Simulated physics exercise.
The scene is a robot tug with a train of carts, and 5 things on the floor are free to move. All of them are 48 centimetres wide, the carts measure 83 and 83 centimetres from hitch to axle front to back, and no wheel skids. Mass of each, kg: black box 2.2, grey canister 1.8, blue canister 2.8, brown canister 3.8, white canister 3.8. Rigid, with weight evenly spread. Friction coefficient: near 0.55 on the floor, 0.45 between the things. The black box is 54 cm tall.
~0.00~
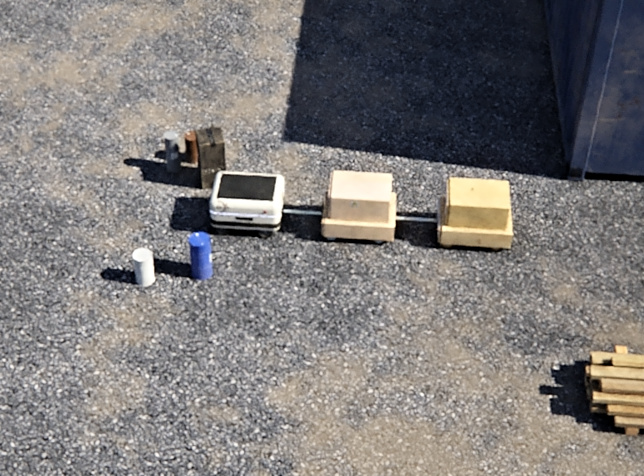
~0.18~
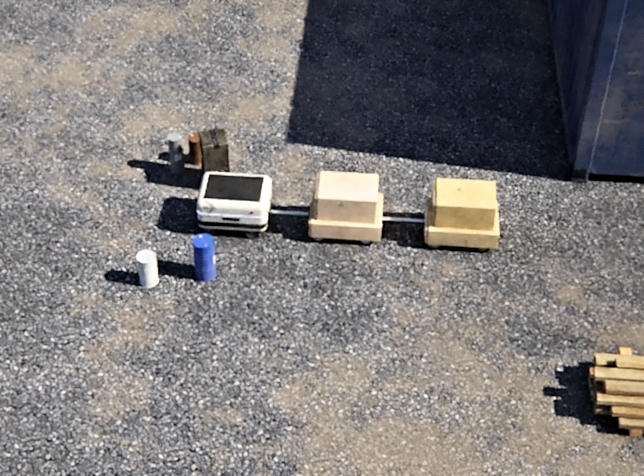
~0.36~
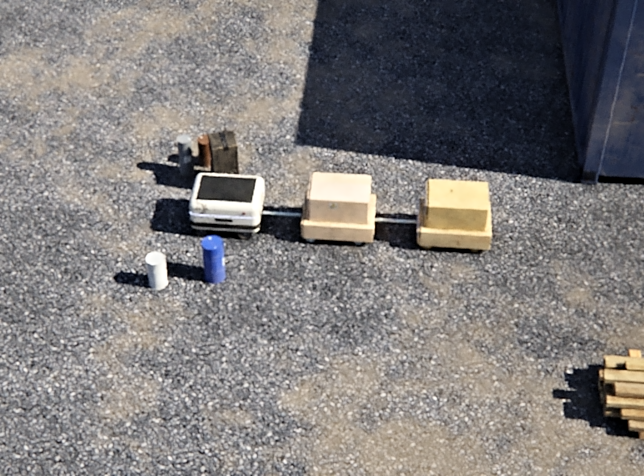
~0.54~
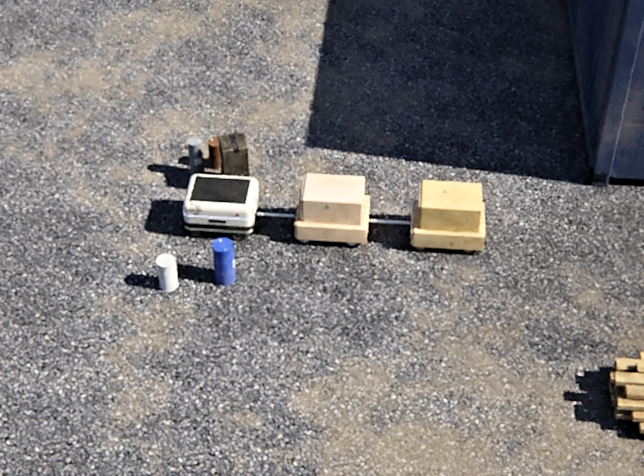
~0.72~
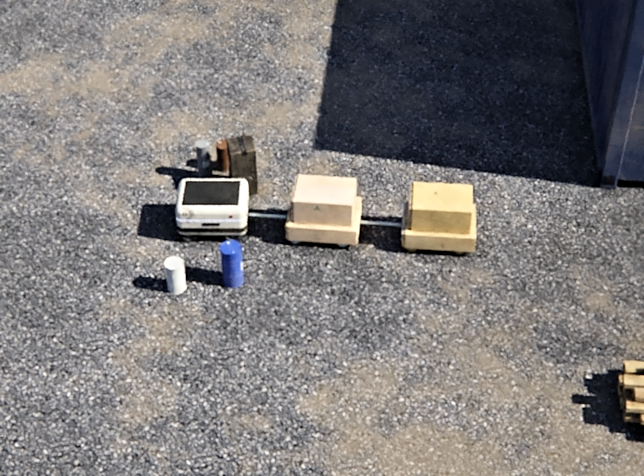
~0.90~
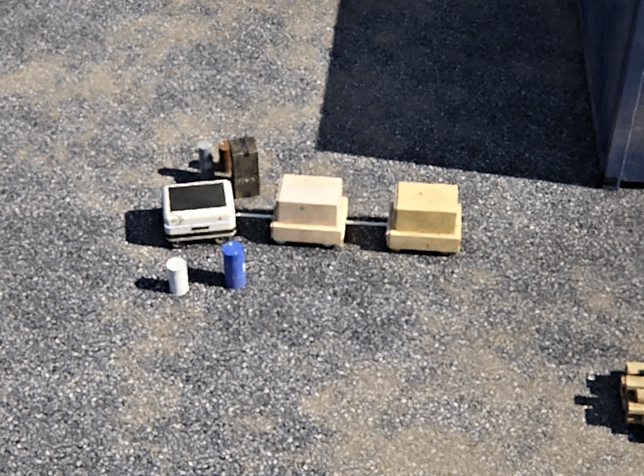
White robot tug pulling two pale carts slowly left across gravel, passing between a dark box and the blue and white canisters.
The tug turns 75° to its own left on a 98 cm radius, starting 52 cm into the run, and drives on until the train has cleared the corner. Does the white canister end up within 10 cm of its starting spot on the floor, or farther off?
Far from its start.
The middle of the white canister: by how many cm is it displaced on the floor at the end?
I'd put it at about 130 centimetres.
Around 2.00 s, 168 cm covered.
Around 3.70 s, 311 cm covered; white canister shifted 7 cm near (178, 282).
Around 4.80 s, 403 cm covered; white canister shifted 85 cm near (107, 332).
Finally (6.6 s), not toppled but over 10 cm from the start, white canister; the other 4 still in place (within 10 cm). Final places as that camera would see them, white canister near (70, 368).
